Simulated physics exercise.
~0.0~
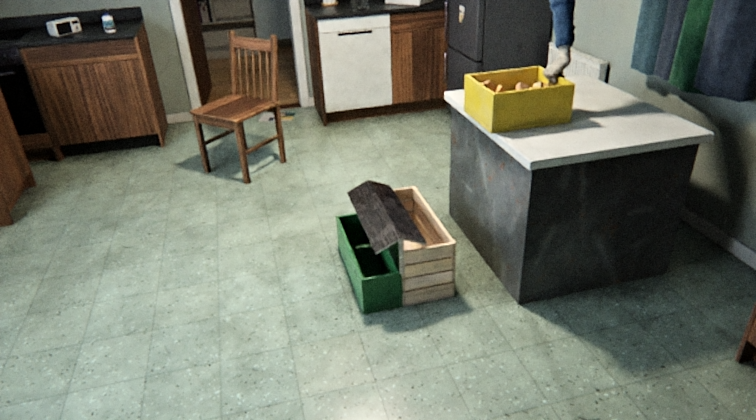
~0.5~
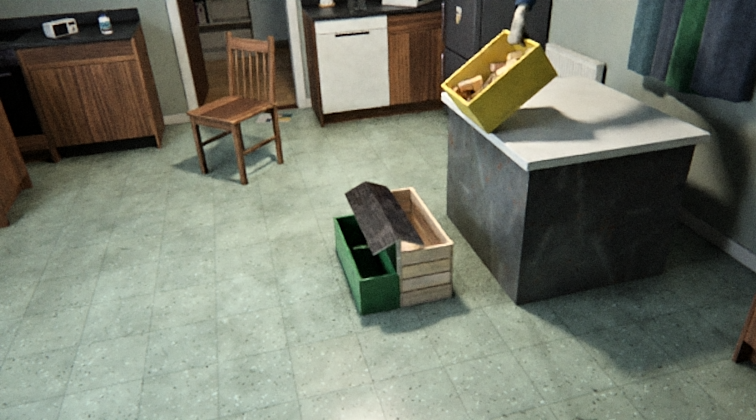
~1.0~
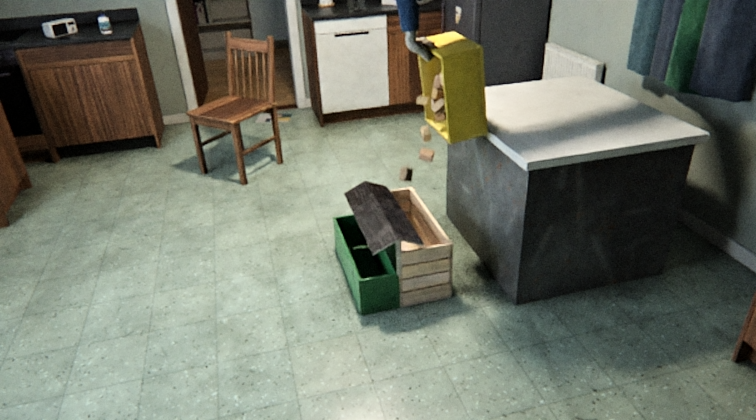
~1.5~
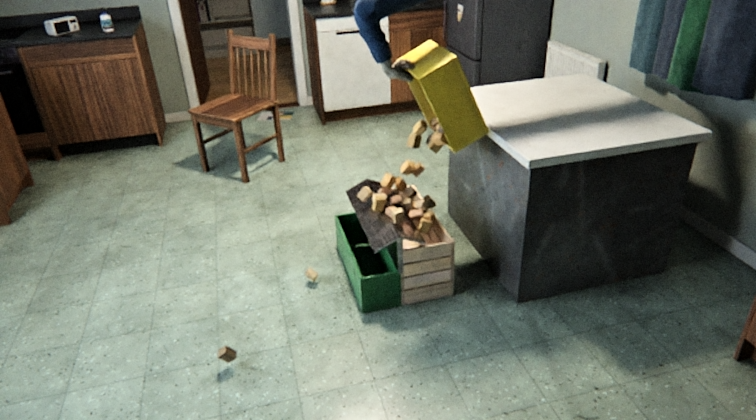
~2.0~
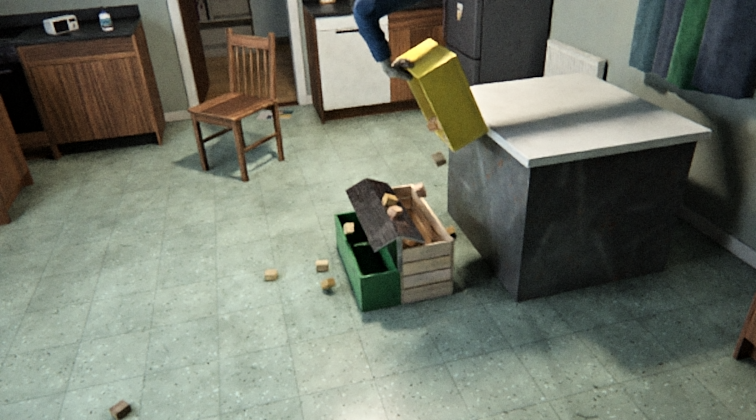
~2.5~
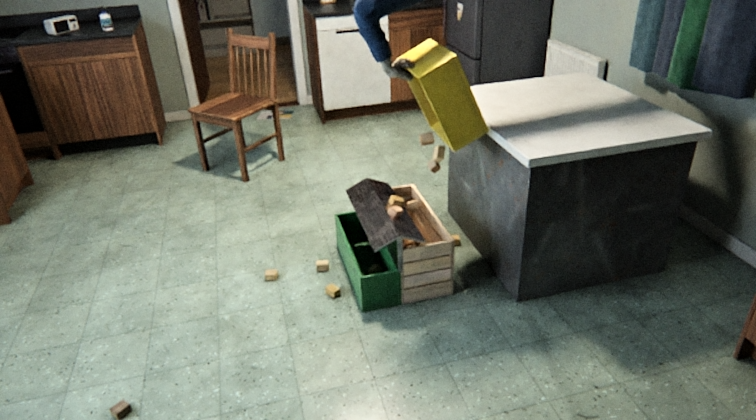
A yellow crate of small wooden blocks is tipped off a counter by a hand, spilling them over a dark ridge between a pale wooden tote and a green box. Most land in the tote, several scatter on the floor, and the crate stays tilted as the last few drop.
